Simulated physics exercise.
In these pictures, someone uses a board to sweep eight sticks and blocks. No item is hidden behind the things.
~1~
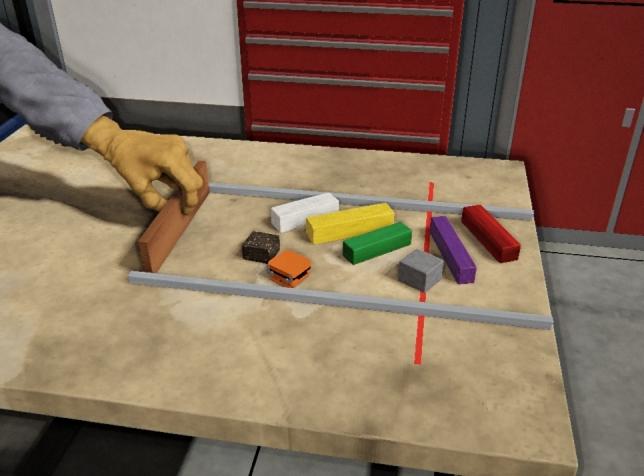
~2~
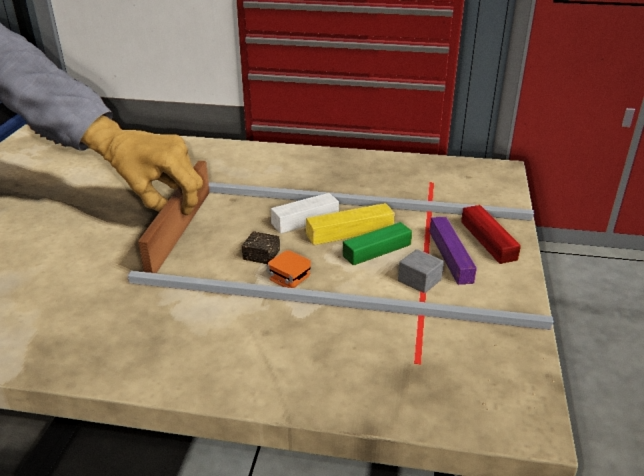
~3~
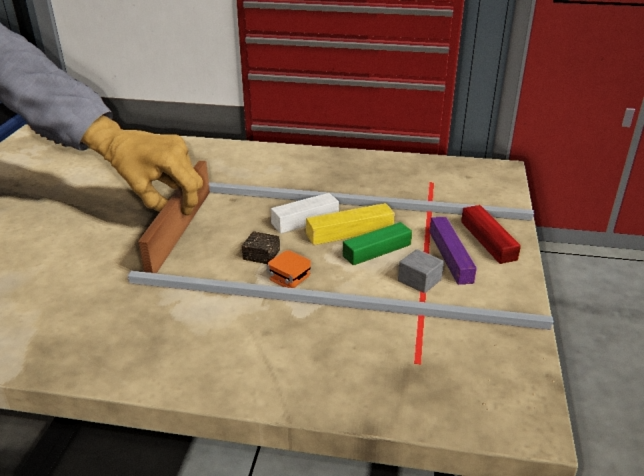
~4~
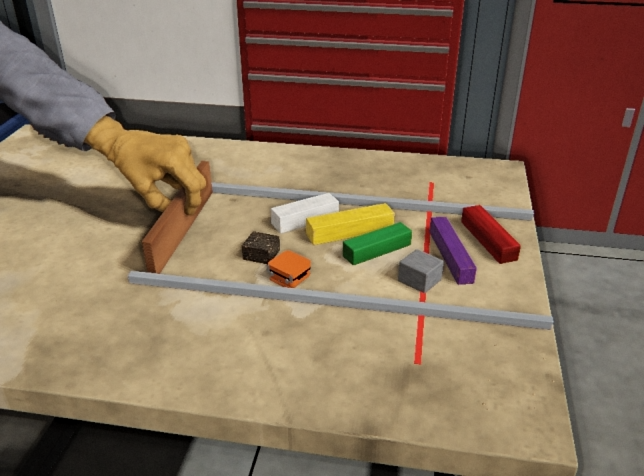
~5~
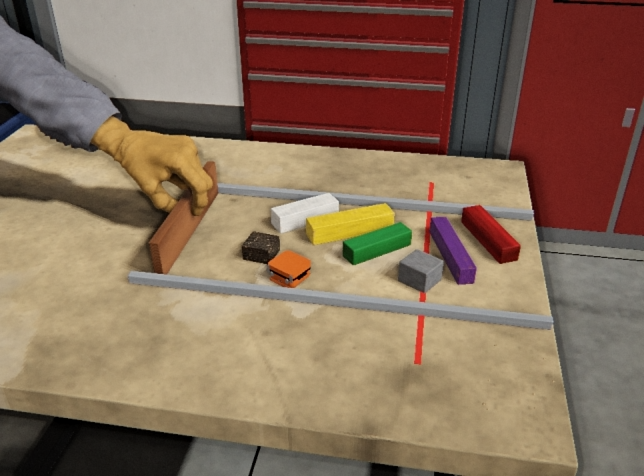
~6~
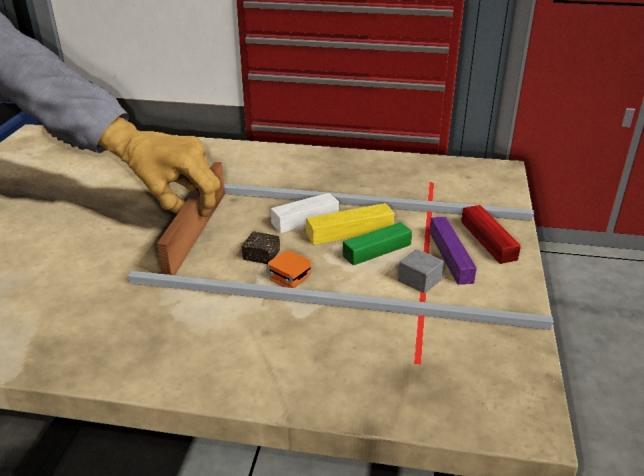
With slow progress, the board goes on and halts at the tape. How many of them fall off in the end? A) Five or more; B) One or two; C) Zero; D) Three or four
Option C: Zero.
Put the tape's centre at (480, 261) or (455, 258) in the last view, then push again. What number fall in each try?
The first try gives 2, the second gives 1.
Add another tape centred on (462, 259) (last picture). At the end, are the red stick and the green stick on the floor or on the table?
Well, the red stick topples off and the green stick is left in place.
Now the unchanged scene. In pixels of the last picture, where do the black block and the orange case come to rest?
Black block at about (440, 274), orange case at about (440, 292).
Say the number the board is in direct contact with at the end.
Number in contact with it: 3.
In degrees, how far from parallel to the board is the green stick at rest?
I'd estimate about 20 degrees.
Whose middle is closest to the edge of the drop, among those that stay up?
It's the red stick that ends up nearest.
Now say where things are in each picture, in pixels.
Red stick (490, 233); purple bar (452, 249); grey block (421, 271); board (178, 214); tape (426, 255), in the first frame.
Purple bar (452, 249); white bar (305, 213), in the second frame.
Grey block (421, 271); board (178, 214), in the third frame.
Red stick (490, 233); green stick (378, 243), in the fourth frame.
Purple bar (452, 249); black block (261, 248), in the fifth frame.
Red stick (490, 233); purple bar (452, 249); grey block (421, 271); board (195, 216); tape (426, 255), in the sixth frame.
A little later, none off yet; red stick at rest near (490, 233); purple bar at rest near (452, 249); grey block at rest near (421, 271).
When it is over, the number that fall off is zero.
